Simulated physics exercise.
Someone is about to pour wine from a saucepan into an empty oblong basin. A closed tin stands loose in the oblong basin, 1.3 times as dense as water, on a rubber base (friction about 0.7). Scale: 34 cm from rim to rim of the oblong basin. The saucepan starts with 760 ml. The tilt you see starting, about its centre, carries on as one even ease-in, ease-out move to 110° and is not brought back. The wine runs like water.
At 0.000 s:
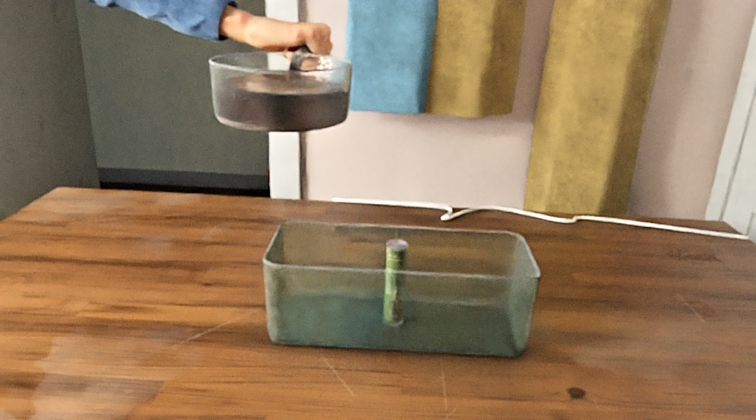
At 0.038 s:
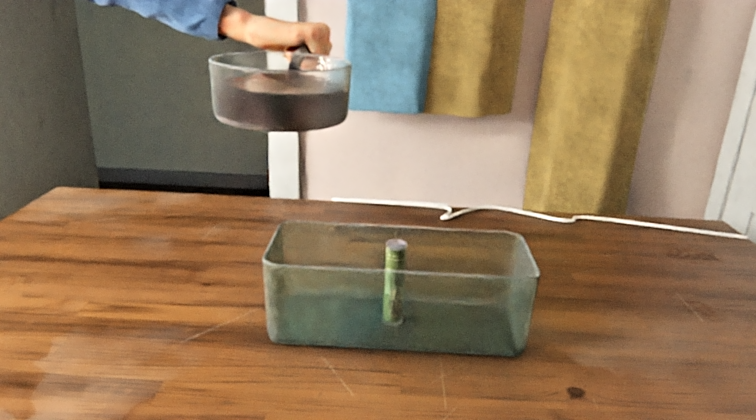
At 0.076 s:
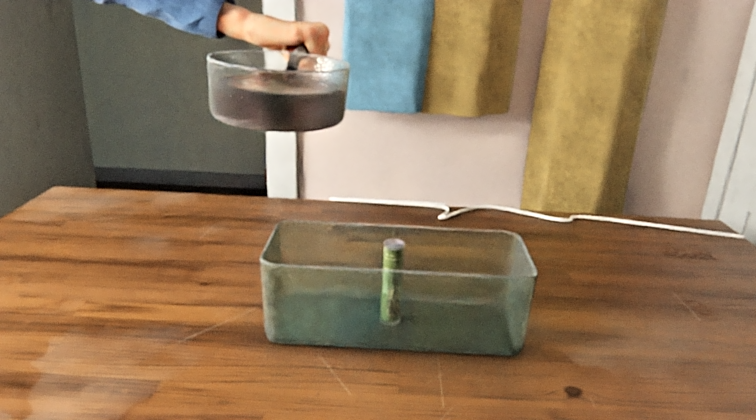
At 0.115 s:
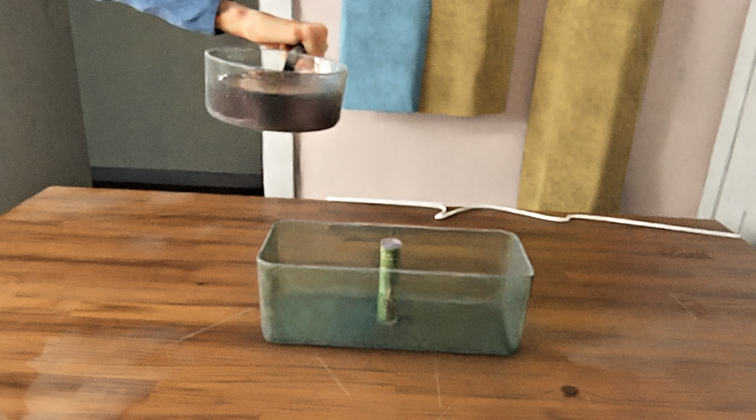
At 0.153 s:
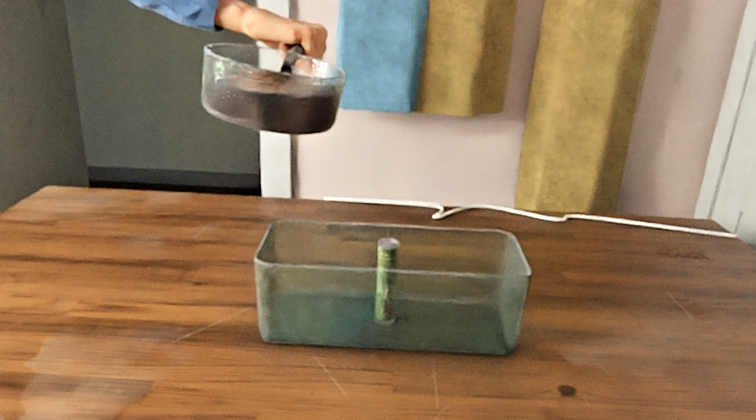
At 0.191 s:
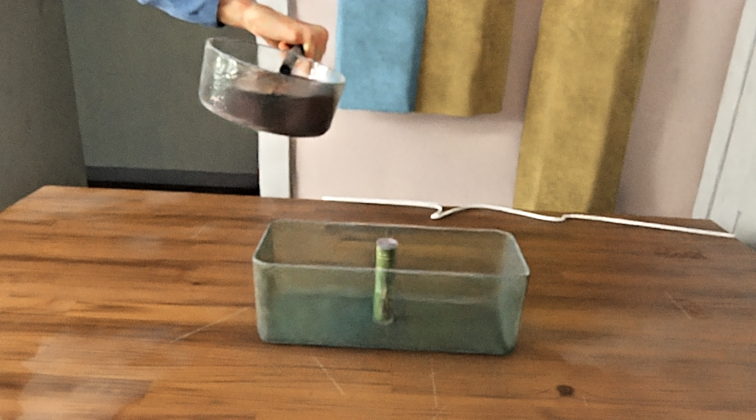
On a wooden table, a green tin stands upright inside an oblong glass basin, while a hand above and to the left holds a clear saucepan of dark wine. The saucepan stays nearly level at first, then the hand gradually tilts it, its right side dipping lower towards the basin.
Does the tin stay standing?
It topples.
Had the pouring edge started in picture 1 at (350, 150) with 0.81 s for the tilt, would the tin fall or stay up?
Then it keeps standing.
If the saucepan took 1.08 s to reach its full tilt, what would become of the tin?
The tin remains upright.
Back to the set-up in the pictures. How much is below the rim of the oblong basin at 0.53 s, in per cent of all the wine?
About 5 per cent.
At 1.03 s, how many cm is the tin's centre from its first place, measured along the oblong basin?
Some 2 cm.
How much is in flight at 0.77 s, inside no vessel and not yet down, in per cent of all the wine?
Near 12 in a hundred.
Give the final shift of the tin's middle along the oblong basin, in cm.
About 8.0 cm.
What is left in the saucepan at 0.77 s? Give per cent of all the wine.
Some 6 per cent.
After 0.53 s the tilt is 80° and 39 per cent is still to pour; the tin stands where it began.
After 0.77 s the tilt is 109° and 6 per cent is still to pour; the tin stands 1 cm from where it began.
After 1.03 s the tilt is 110° and 0 per cent is still to pour; the tin leans 16°.
After 1.31 s the tilt is 110° and 0 per cent is still to pour; the tin lies on its side.
In the end the tin lies on its side.
